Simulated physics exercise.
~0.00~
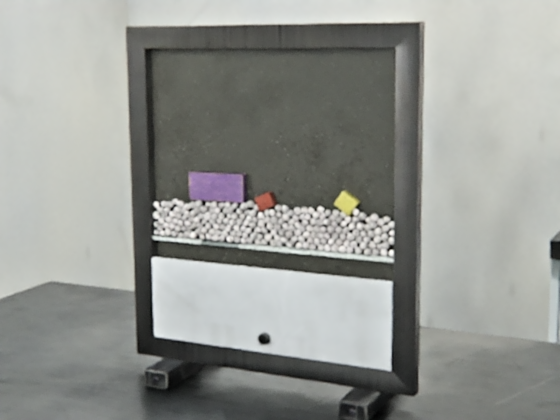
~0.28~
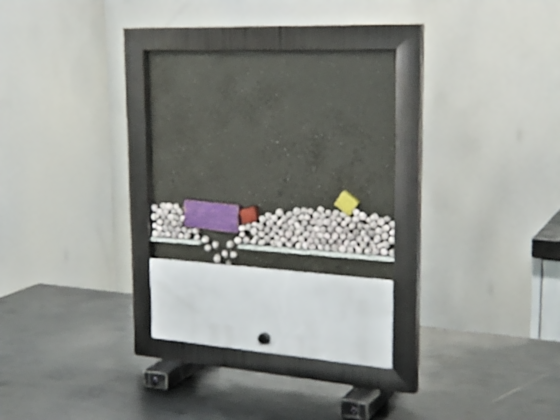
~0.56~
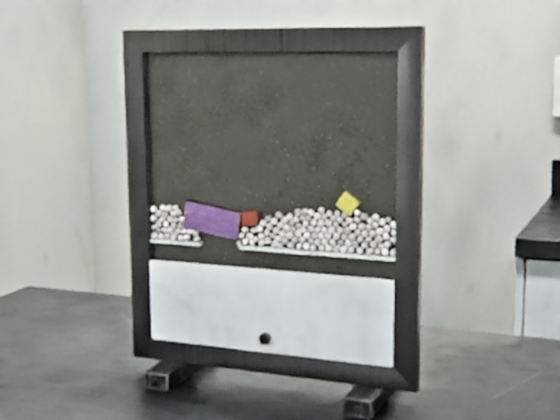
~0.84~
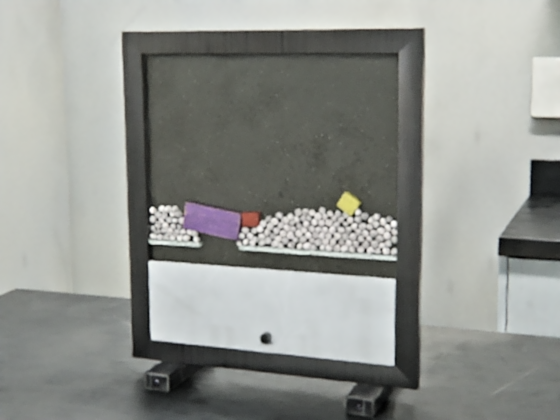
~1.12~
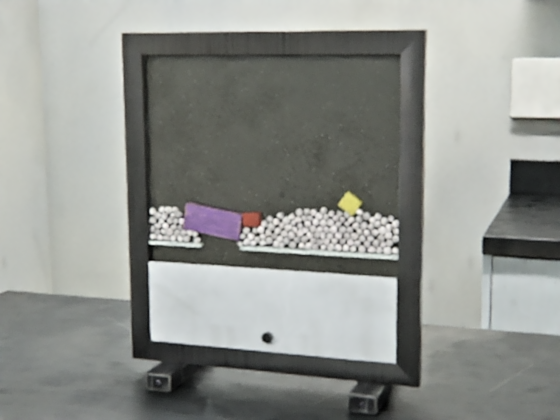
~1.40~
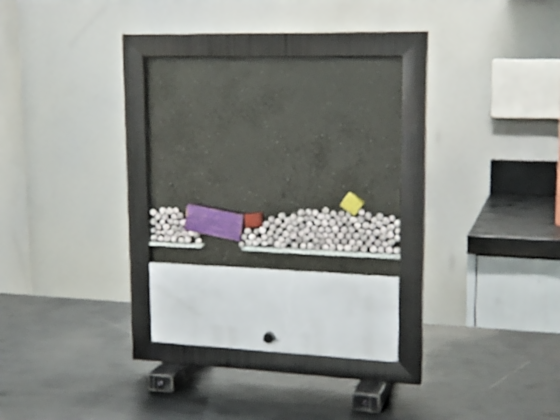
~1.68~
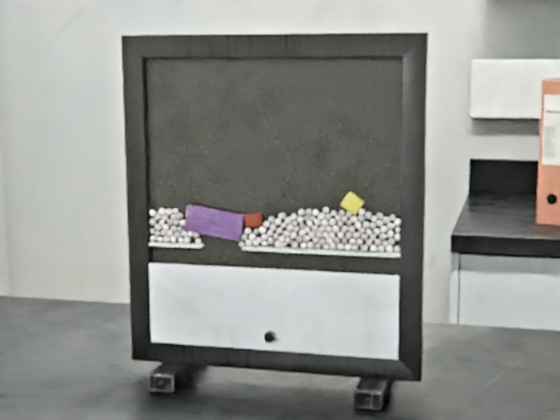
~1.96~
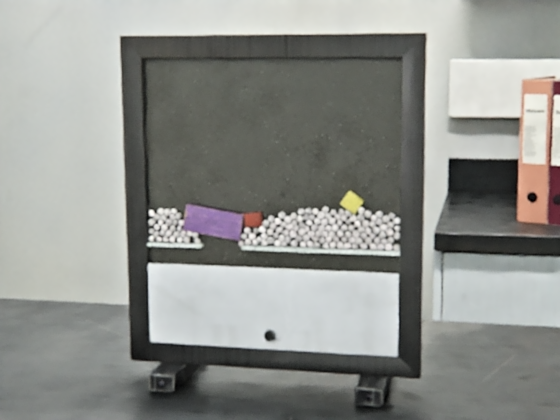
White beads draining through a gap in an upright case, purple and red blocks sinking and settling, yellow block staying on top.
